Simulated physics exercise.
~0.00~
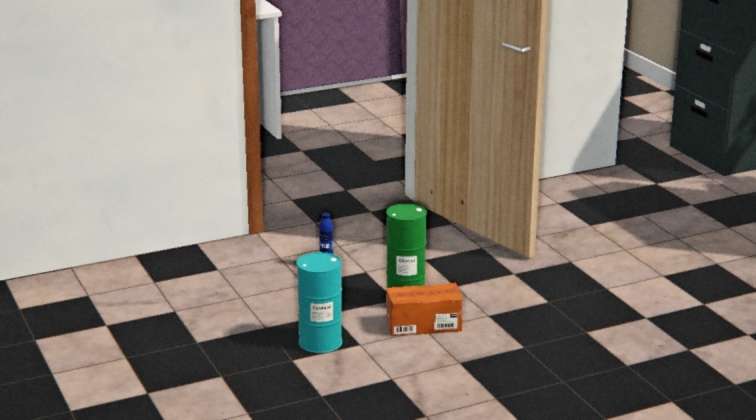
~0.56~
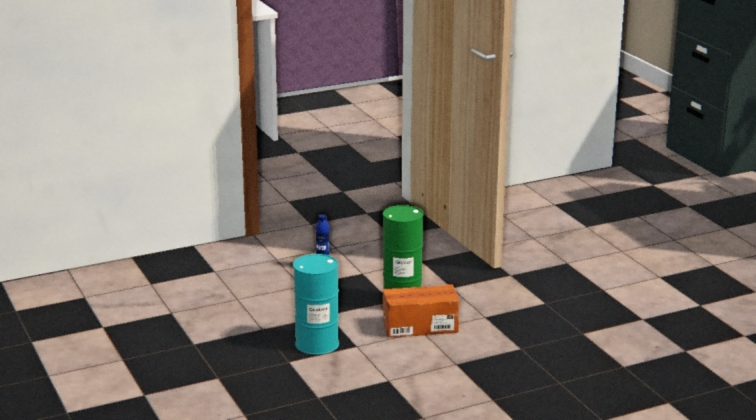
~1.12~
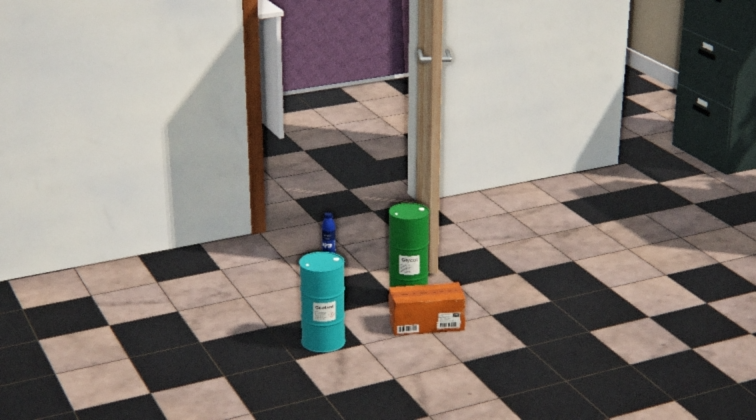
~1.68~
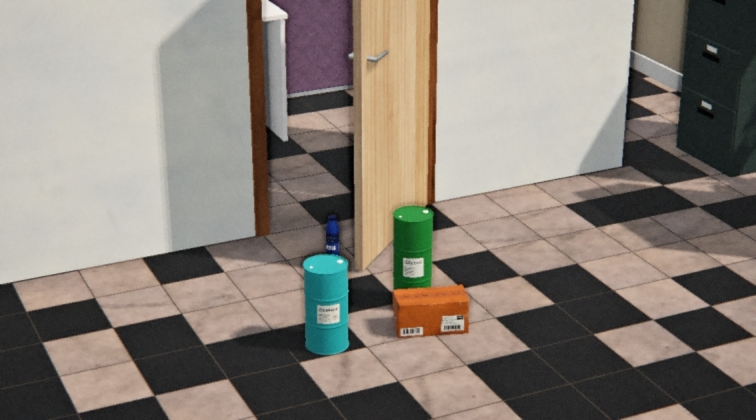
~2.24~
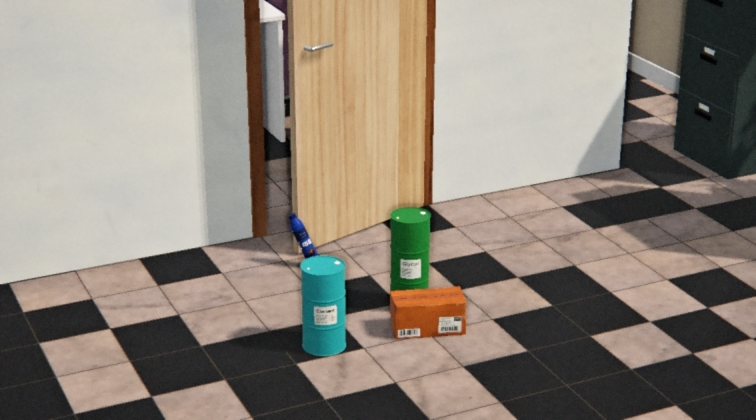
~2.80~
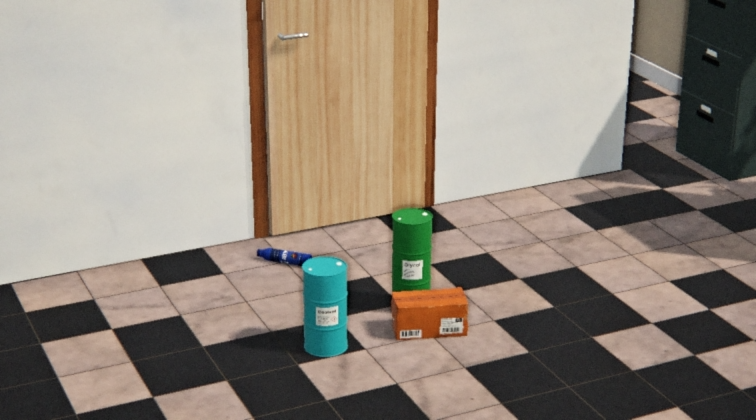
The wooden door swings shut, knocking the blue bottle onto its side on the floor.
